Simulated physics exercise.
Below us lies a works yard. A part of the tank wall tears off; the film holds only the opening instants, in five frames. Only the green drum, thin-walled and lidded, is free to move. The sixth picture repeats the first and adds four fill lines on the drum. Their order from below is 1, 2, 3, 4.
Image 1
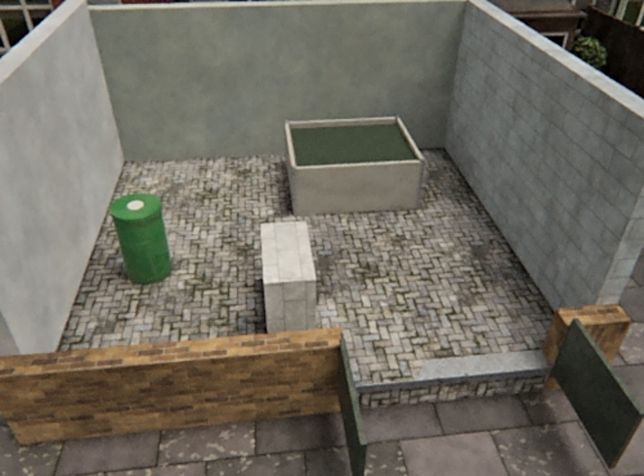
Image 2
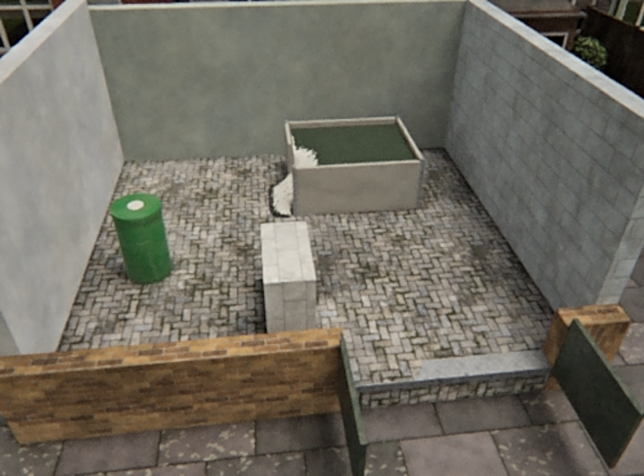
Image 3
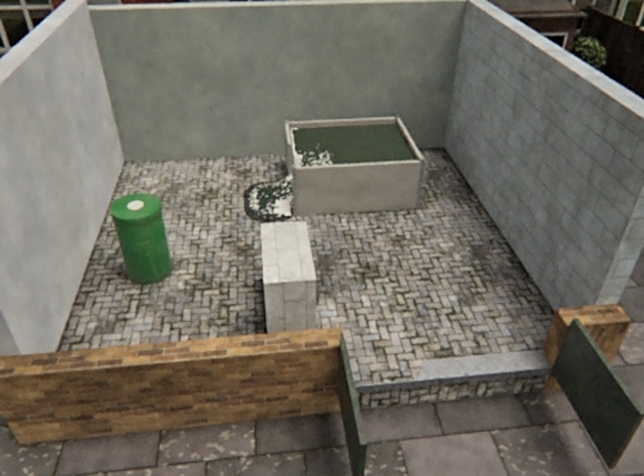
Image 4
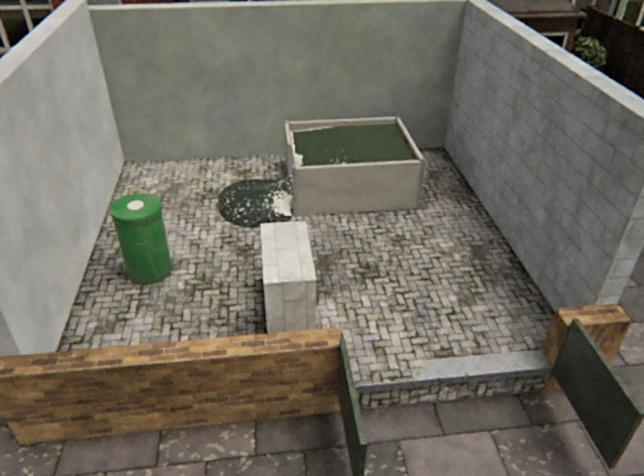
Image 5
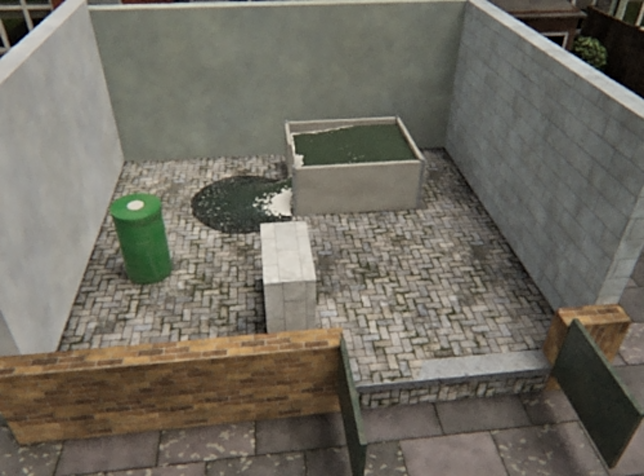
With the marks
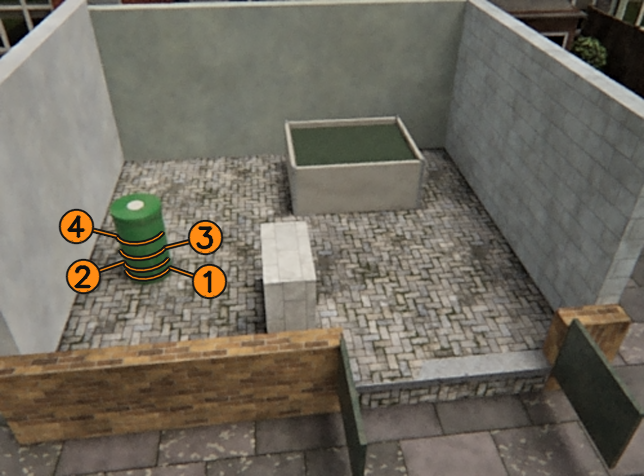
Dark green water broke out of the left side of a full tank in a walled yard, foaming white as it spread in a widening puddle across the paving, while the green drum stayed still.
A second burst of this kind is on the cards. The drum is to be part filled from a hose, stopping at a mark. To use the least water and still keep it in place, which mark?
Line 2 just does it.
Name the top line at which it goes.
It is 1.
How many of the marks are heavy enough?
Three of the four.
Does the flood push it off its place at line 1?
Yes.
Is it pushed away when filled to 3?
No, that is safe.
In orange, 1 at (145, 278); 2 at (143, 270); 3 at (140, 258); 4 at (137, 243); from the bottom up 1, 2, 3, 4.
If 1 is chosen, it is pushed about 3 times its own width away.
If 2 is chosen, it does not move.
If 3 is chosen, it does not move.
If 4 is chosen, it does not move.
